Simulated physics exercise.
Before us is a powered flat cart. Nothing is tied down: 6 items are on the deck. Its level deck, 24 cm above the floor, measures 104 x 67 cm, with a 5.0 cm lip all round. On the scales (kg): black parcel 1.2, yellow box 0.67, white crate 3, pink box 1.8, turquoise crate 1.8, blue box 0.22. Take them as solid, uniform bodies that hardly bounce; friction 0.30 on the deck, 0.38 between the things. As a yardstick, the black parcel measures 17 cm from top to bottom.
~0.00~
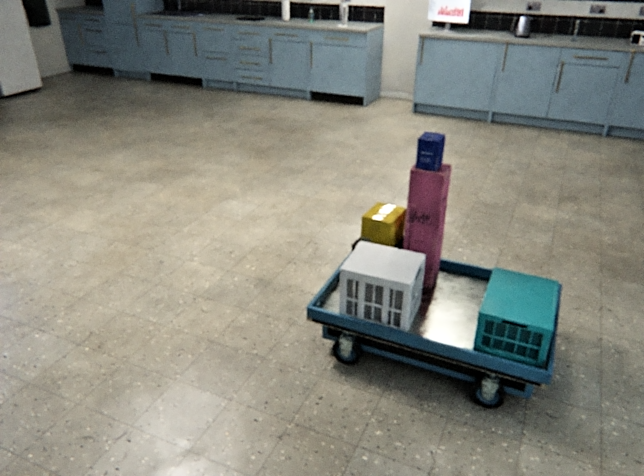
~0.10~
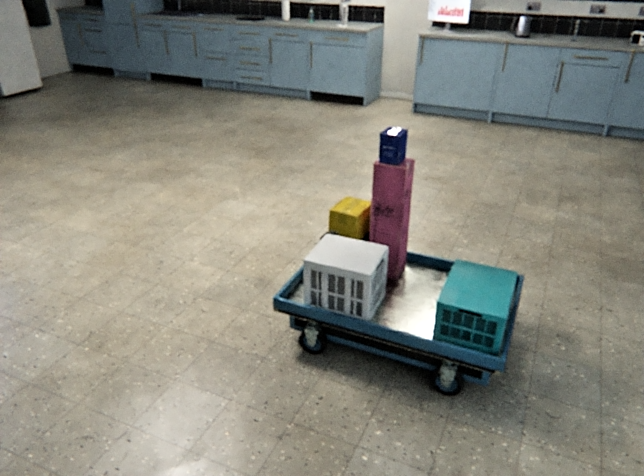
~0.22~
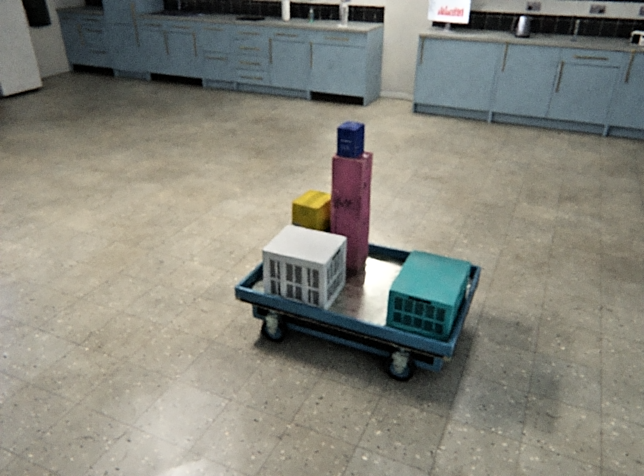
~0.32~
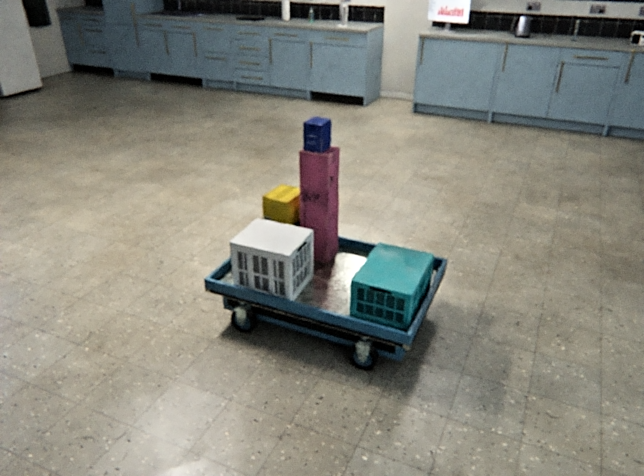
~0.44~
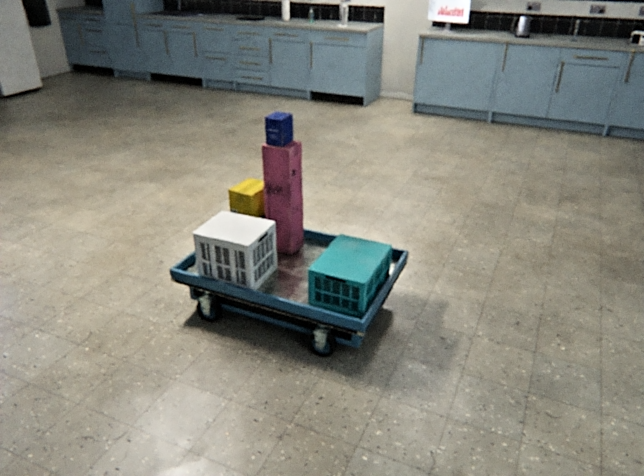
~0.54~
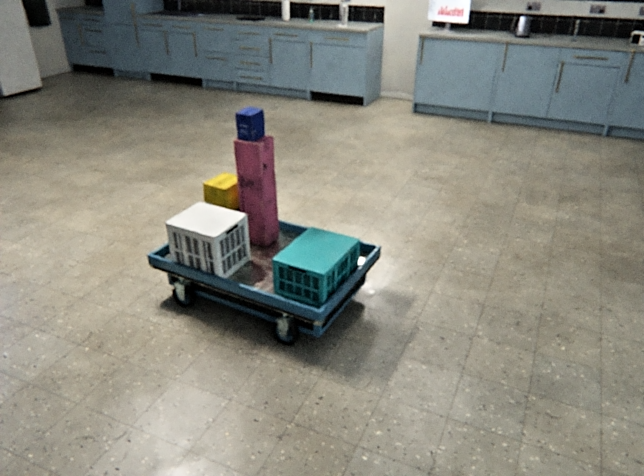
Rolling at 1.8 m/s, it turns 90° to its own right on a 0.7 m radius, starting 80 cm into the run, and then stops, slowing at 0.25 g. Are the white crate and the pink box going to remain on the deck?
The white crate is still aboard, the pink box is still aboard.
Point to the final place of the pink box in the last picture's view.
Near (359, 111).
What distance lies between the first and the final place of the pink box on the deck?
About 12 cm.
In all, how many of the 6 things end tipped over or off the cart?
3 of them.
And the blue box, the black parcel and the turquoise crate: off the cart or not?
The blue box finishes off the cart; the black parcel is still on the deck; the turquoise crate is still on the deck.
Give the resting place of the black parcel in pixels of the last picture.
Around (375, 129).
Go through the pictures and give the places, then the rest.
In the first picture, 0 cm covered; white crate (382, 287); pink box (425, 226).
In the second picture, 18 cm covered; turquoise crate (476, 304); blue box (393, 146).
In the third picture, 40 cm covered; yellow box (314, 212).
In the fourth picture, 58 cm covered; turquoise crate (393, 284); blue box (317, 135).
In the fifth picture, 79 cm covered; yellow box (251, 199).
In the sixth picture, 97 cm covered, turned 4°; white crate (209, 242) moved 3 cm; pink box (258, 191) moved 2 cm.
After 0.74 s, 133 cm covered, turned 31°; pink box 22° off upright near (227, 173); white crate 7° off upright near (195, 201); blue box 23° off upright.
After 1.04 s, 187 cm covered, turned 76°; yellow box and blue box now off the cart; pink box 31° off upright near (275, 141); white crate 7° off upright near (252, 157).
After 1.24 s, 223 cm covered, turned 90°; pink box 36° off upright near (321, 129); white crate moved 5 cm near (300, 143); turquoise crate moved 7 cm.
After 1.54 s, 265 cm covered, turned 90°; pink box 44° off upright near (350, 117); white crate moved 13 cm near (331, 128); turquoise crate moved 7 cm.
In the end (2.4 s), off the cart, yellow box and blue box; toppled on the deck, pink box; not toppled but over 10 cm from the start, white crate; the other 2 under 10 cm from the start. In the last view, white crate near (340, 121), pink box near (359, 111).
